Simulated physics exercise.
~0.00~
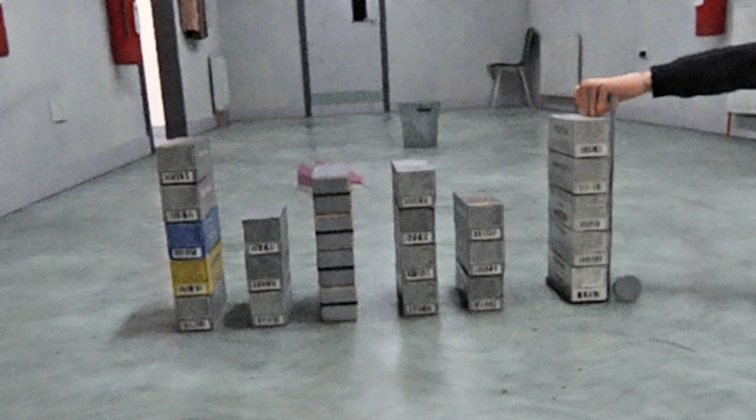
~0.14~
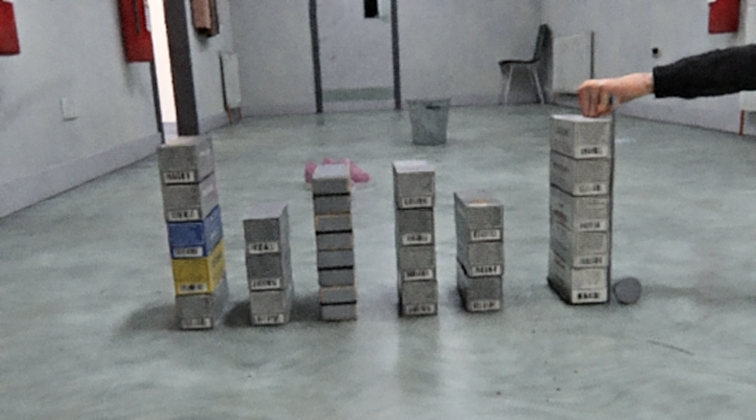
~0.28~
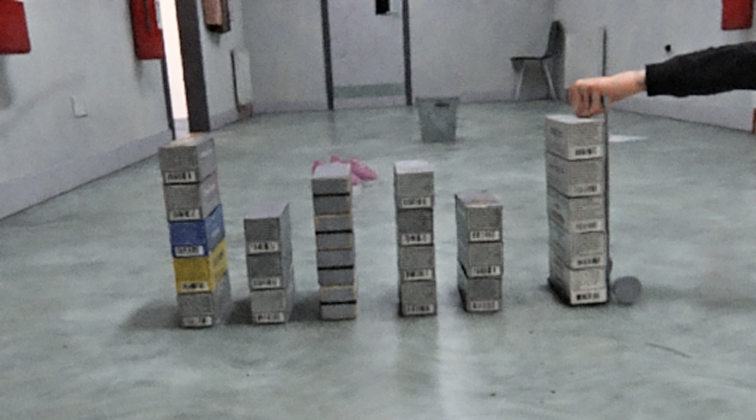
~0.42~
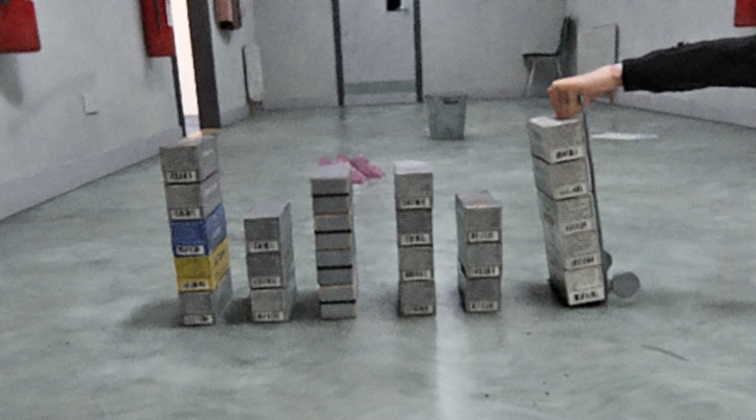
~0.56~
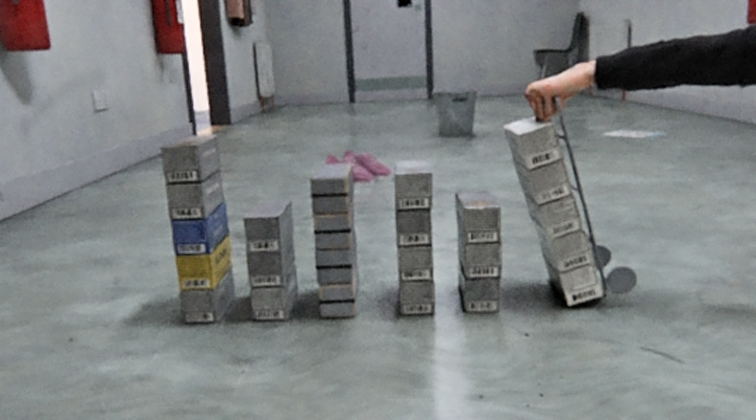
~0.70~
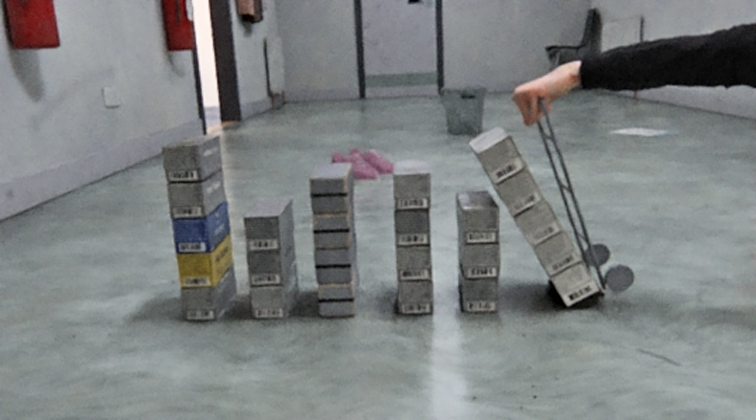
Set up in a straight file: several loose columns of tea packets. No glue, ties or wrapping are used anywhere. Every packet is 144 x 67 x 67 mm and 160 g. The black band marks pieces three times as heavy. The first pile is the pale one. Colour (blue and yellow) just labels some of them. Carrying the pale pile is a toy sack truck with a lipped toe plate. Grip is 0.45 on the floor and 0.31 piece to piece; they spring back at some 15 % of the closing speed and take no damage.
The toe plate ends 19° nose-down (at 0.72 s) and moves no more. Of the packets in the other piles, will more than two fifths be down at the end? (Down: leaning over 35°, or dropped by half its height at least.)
No.
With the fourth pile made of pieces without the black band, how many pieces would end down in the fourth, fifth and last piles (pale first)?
Result: Fourth pile 2, fifth pile 1, last pile 5.
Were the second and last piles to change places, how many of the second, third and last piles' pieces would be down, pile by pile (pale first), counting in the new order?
Second 3, third 3, last 3.
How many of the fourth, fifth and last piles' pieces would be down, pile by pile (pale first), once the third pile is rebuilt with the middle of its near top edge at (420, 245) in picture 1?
Pile by pile that makes fourth 0, fifth 0, last 0.
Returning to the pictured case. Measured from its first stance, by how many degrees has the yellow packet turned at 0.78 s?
I'd put it at roughly 0 degrees away from its starting angle.
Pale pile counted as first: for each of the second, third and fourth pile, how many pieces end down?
Each in turn: Second 0; third 0; fourth 0.
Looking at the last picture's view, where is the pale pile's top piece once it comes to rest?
The top pale piece ends up roughly at (407, 197).
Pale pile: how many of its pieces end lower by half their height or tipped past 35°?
That happens to 5 of them.
Around 0.78 s, 5 of the pale pile down; none of the 19 other packets down, 1 disturbed.
Around 0.96 s, 5 of the pale pile down; none of the 19 other packets down, 5 disturbed.
Around 1.20 s, 5 of the pale pile down; none of the 19 other packets down, 8 disturbed.
Finally (1.8 s), 5 of the pale pile down; none of the 19 other packets down, 8 disturbed; yellow packet unmoved; blue packet unmoved. That is 0 per cent. Seen by the last camera, middles, yellow packet near (207, 258), blue packet near (203, 226).
